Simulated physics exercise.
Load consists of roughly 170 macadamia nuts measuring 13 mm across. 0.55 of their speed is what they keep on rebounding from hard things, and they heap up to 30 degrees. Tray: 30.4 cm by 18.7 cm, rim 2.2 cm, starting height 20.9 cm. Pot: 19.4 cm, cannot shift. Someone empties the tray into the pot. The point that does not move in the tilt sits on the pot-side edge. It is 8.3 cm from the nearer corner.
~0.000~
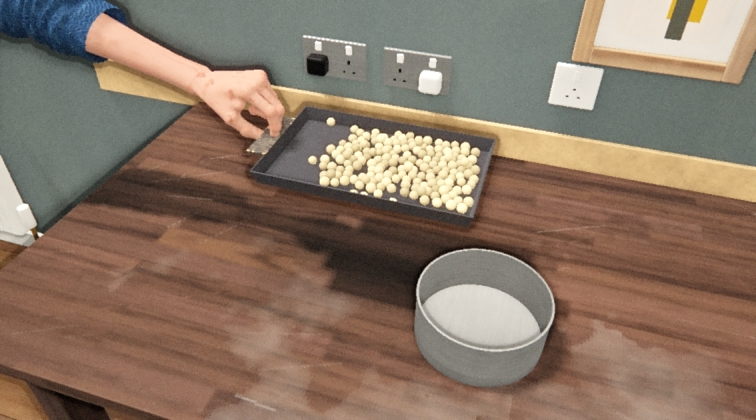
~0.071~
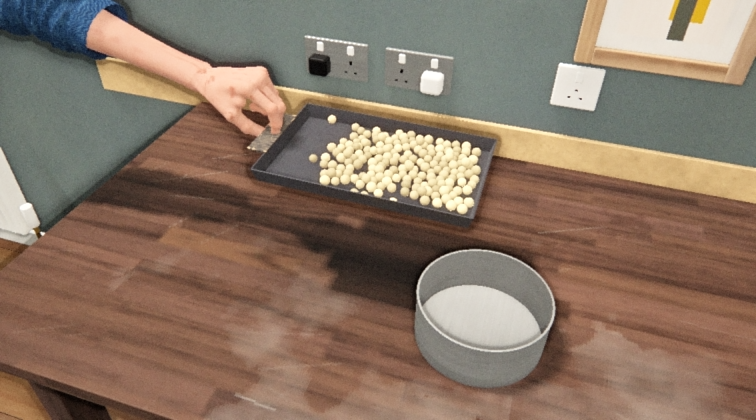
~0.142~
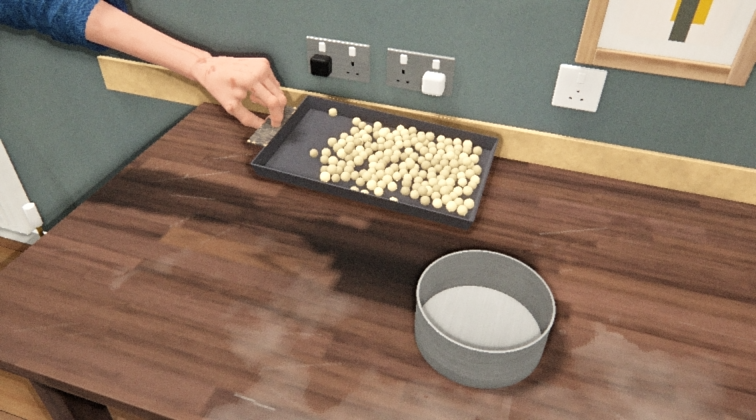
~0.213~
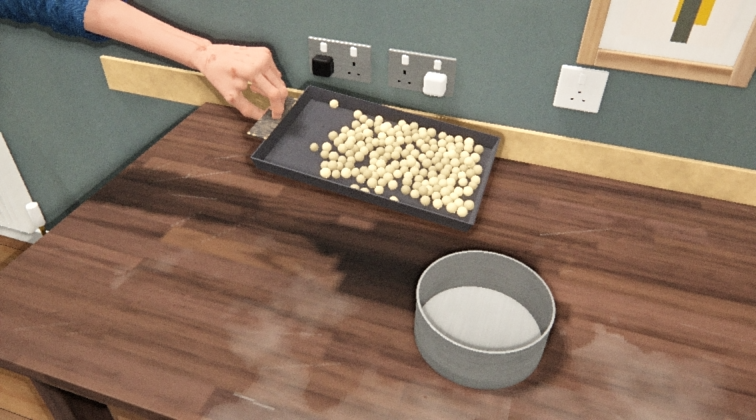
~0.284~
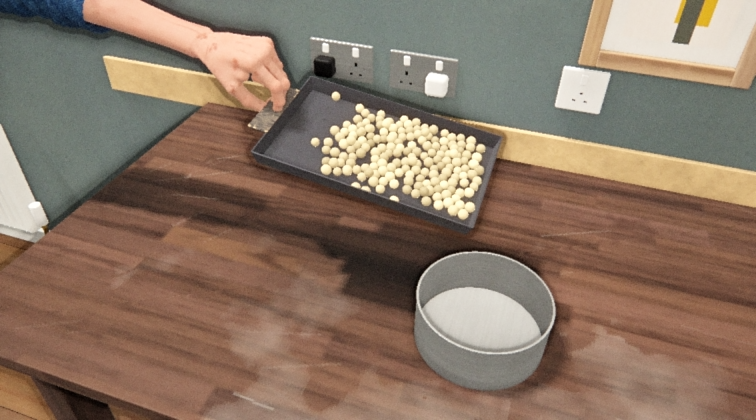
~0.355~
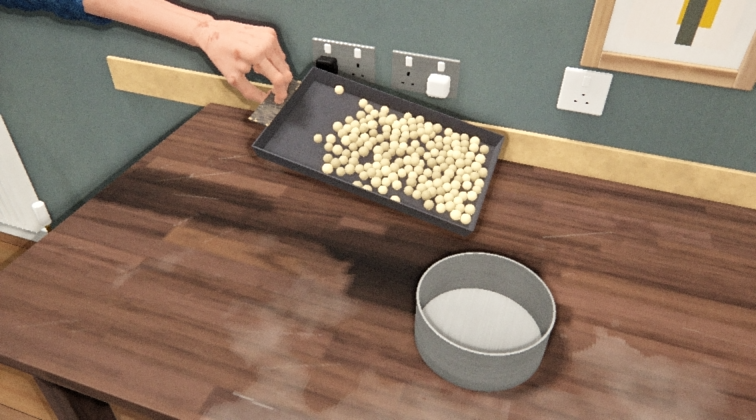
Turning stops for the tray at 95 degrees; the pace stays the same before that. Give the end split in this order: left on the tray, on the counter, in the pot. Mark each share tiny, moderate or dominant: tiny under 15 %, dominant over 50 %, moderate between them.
Tray: Tiny, counter: Tiny, pot: Dominant.
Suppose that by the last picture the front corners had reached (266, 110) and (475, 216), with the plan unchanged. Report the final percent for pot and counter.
In the pot: 35 per cent; on the counter: 65 per cent.
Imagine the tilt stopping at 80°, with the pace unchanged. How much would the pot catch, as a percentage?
Roughly 95 %.
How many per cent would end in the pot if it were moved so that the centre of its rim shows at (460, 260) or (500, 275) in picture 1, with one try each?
The shares would be near 65 and 80 per cent respectively.
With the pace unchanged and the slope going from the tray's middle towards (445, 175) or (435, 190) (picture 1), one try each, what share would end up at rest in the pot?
Roughly 35 % for the first direction, roughly 90 % for the second.
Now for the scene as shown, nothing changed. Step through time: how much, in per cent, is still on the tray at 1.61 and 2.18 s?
In turn: 100, 0.
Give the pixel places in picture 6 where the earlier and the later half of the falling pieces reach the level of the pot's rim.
At about (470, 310), then at (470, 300).
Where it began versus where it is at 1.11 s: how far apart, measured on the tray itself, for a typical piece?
I'd say close to 3 centimetres.
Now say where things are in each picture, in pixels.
Tray tilt 0 degrees, front corners at (256, 170) and (469, 214); middle of the pieces at (408, 165); pot at (485, 295), in the first frame.
Tray tilt 1 degrees, front corners at (256, 168) and (470, 215); middle of the pieces at (409, 164), in the second frame.
Tray tilt 4 degrees, front corners at (256, 162) and (470, 217), lowest corner right front; middle of the pieces at (409, 162), in the third frame.
Tray tilt 8 degrees, front corners at (256, 156) and (470, 220), lowest corner right front; middle of the pieces at (410, 159), in the fourth frame.
Tray tilt 11 degrees, front corners at (257, 150) and (470, 223), lowest corner right front; middle of the pieces at (412, 157), in the fifth frame.
Tray tilt 15 degrees, front corners at (258, 145) and (470, 226), lowest corner right front; middle of the pieces at (415, 157); pot at (485, 299). Its pace works out near 50 degrees a second, in the sixth frame.
Then, at 1.11 s, tilt 52 degrees; the tray holds 100 %, the pot 0 %.
After 1.61 s, tilt 77 degrees; the tray holds 100 %, the pot 0 %.
After 2.18 s, tilt 95 degrees; the tray holds 0 %, the pot 95 %.
At rest (2.8 s), tray 0 %, counter 0 %, pot 100 %.
